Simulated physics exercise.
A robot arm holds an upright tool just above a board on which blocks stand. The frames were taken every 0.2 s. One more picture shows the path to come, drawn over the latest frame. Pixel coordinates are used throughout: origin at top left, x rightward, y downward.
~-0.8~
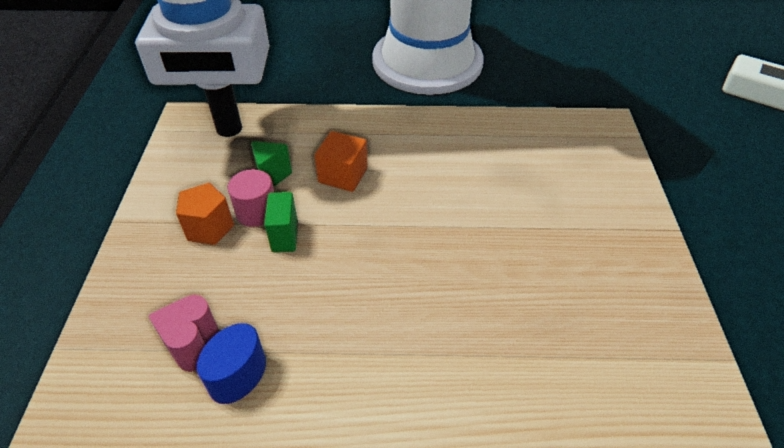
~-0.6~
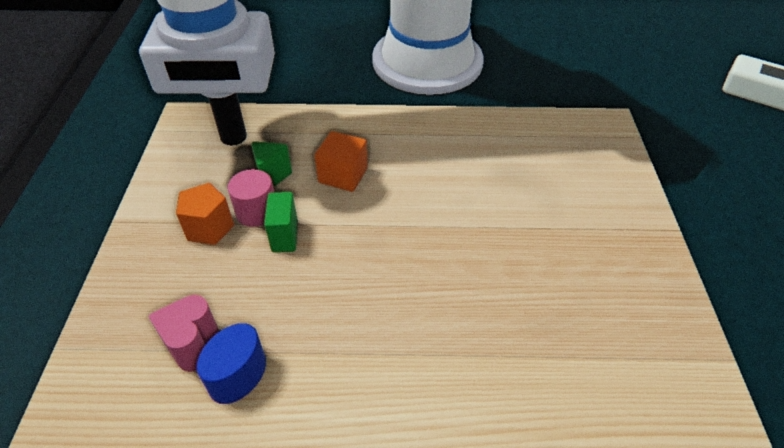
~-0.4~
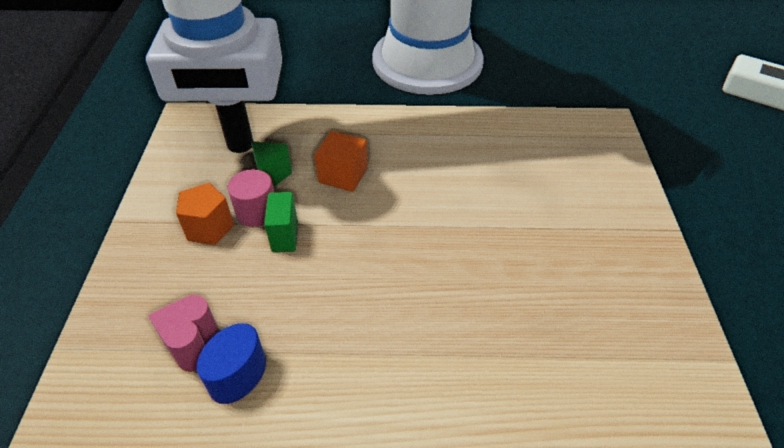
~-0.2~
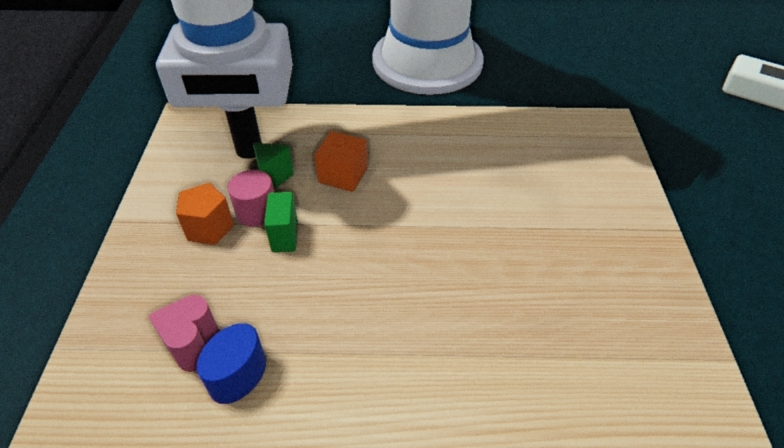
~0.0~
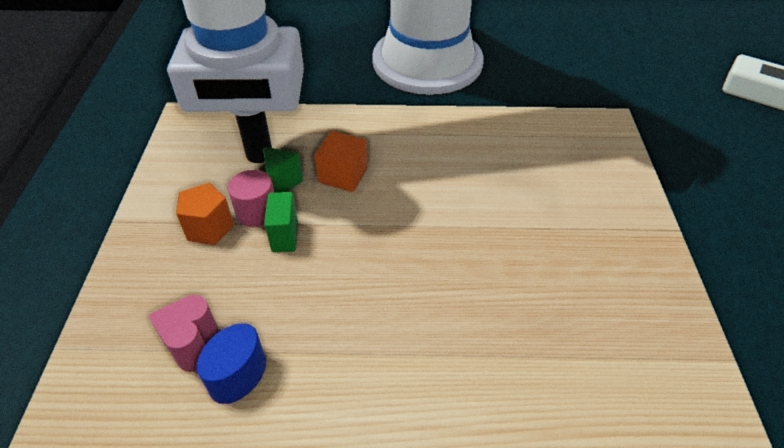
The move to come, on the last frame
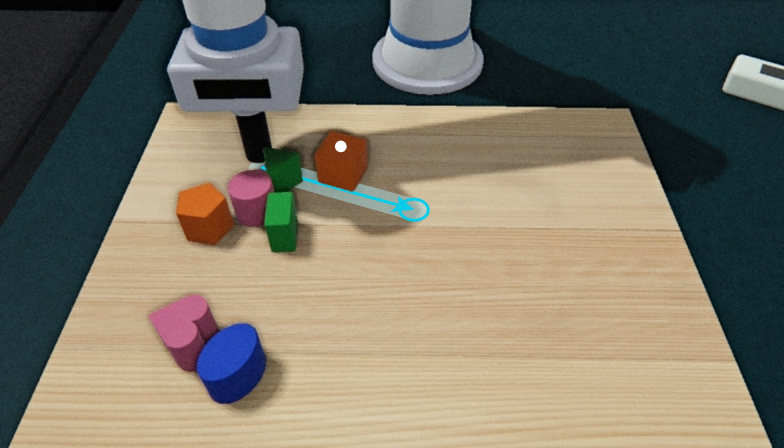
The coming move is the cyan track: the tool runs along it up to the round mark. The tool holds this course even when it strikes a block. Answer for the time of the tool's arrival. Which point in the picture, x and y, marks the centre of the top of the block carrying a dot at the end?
In the picture, it is at (377, 145).
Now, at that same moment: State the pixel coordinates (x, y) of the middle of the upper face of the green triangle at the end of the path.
It comes to (304, 174).
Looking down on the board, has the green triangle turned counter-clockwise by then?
In short: No.
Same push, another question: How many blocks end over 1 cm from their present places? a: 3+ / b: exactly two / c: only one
b.
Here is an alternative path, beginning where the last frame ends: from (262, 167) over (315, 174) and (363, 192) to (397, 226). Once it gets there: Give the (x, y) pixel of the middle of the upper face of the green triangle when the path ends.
It is at (297, 166).
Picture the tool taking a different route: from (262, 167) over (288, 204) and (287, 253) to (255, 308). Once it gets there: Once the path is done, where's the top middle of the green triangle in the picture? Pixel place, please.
By then it is at (317, 189).
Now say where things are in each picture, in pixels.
Lower end of the tool at (229, 129), tops of blocks, pink circular block at (249, 183), green triangle at (266, 149), orange square block at (341, 146), in the first frame.
Tool at (234, 138), blocks as before, in the second frame.
Tool at (241, 145), blocks as before, in the third frame.
Tool at (250, 150), green triangle at (268, 151), in the fourth frame.
Tool at (260, 155), pink circular block at (249, 183), green triangle at (277, 156), orange square block at (341, 146), in the fifth frame.
The drawn path runs from (262, 167) directly to (414, 210); the dot is on the orange square block.
What follows on the original path. One third of the way, tool at (310, 168); green triangle at (299, 173), turned 90° clockwise; orange square block at (347, 146).
Two thirds of the way, tool at (362, 183); green triangle at (304, 174), turned 115° clockwise; orange square block at (375, 145), turned 80° anticlockwise.
At the end, tool at (415, 197); pink circular block not moved; green triangle at (304, 174), turned 115° clockwise; orange square block at (377, 145), turned 85° anticlockwise.
